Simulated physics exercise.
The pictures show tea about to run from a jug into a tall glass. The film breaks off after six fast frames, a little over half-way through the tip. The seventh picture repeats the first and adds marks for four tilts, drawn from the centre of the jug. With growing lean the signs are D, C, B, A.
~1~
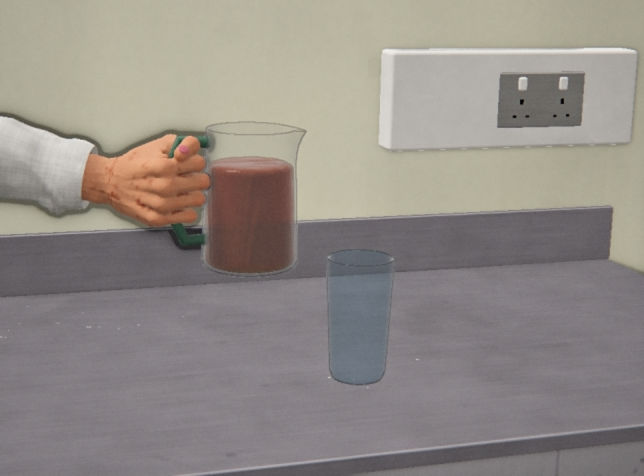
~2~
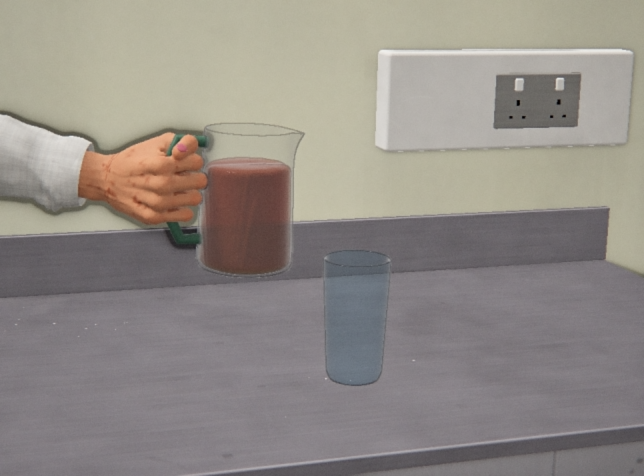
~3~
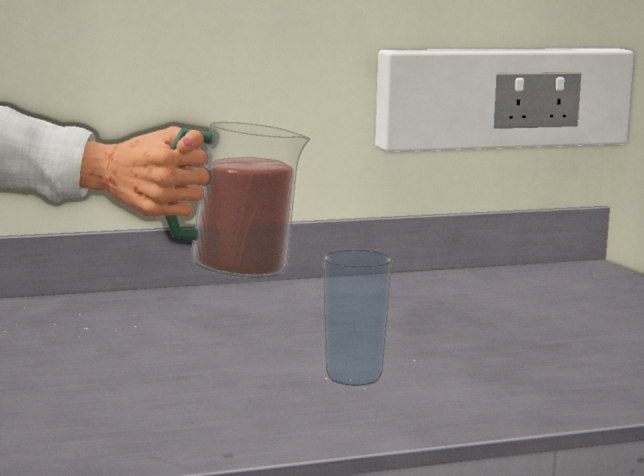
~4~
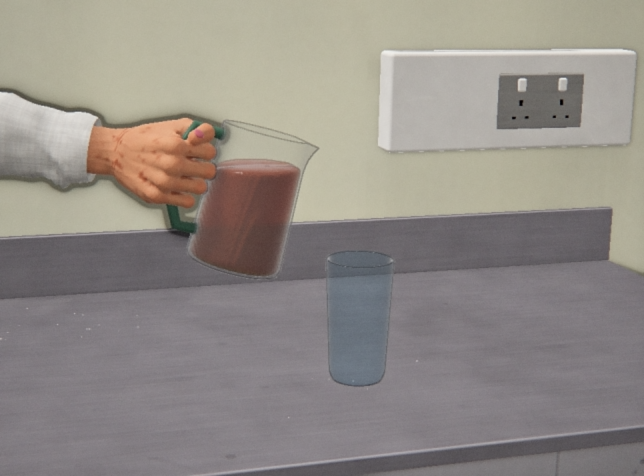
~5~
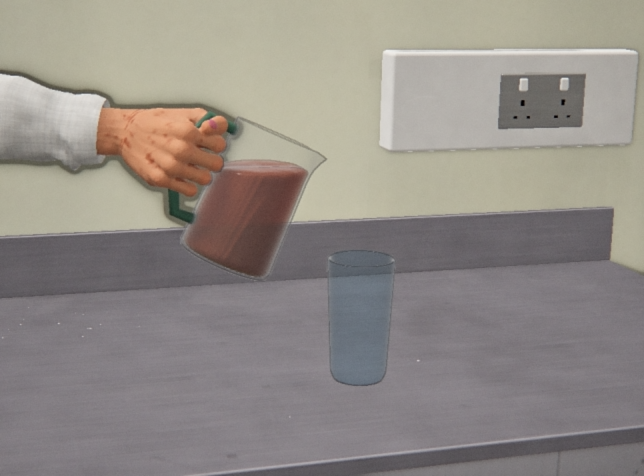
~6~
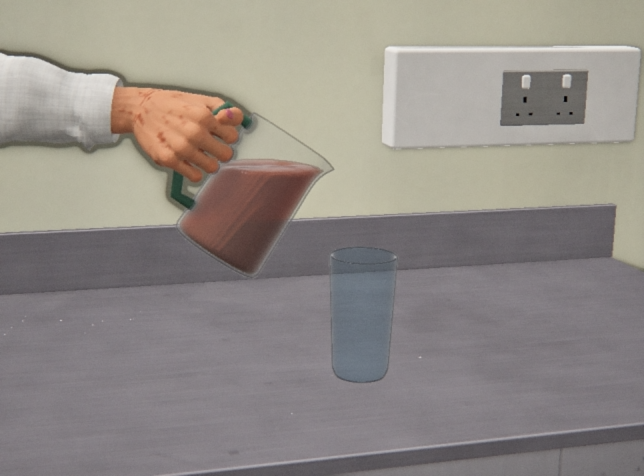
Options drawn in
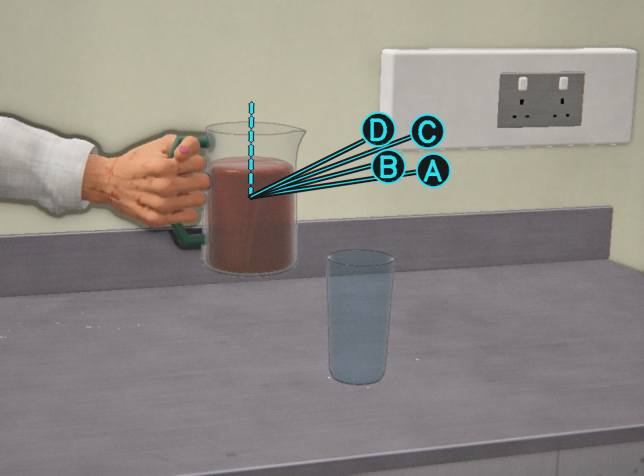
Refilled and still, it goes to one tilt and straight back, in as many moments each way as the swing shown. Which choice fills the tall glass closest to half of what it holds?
The answer is line D.
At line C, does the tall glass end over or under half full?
Over half.
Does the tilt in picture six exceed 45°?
No.
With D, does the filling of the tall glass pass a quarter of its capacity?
Yes, clearly.
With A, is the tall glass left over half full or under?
Over half.
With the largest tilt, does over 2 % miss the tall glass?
Yes, it does.
On the marked copy, A at (417, 172); B at (371, 165); C at (411, 136); D at (363, 140).
If A is chosen, the tall glass ends with about 88 % of what it can hold; 14 % of the tea is spilt.
If B is chosen, the tall glass ends with about 86 % of what it can hold; 4 % of the tea is spilt.
If C is chosen, the tall glass ends with about 71 % of what it can hold.
If D is chosen, the tall glass ends with about 50 % of what it can hold.
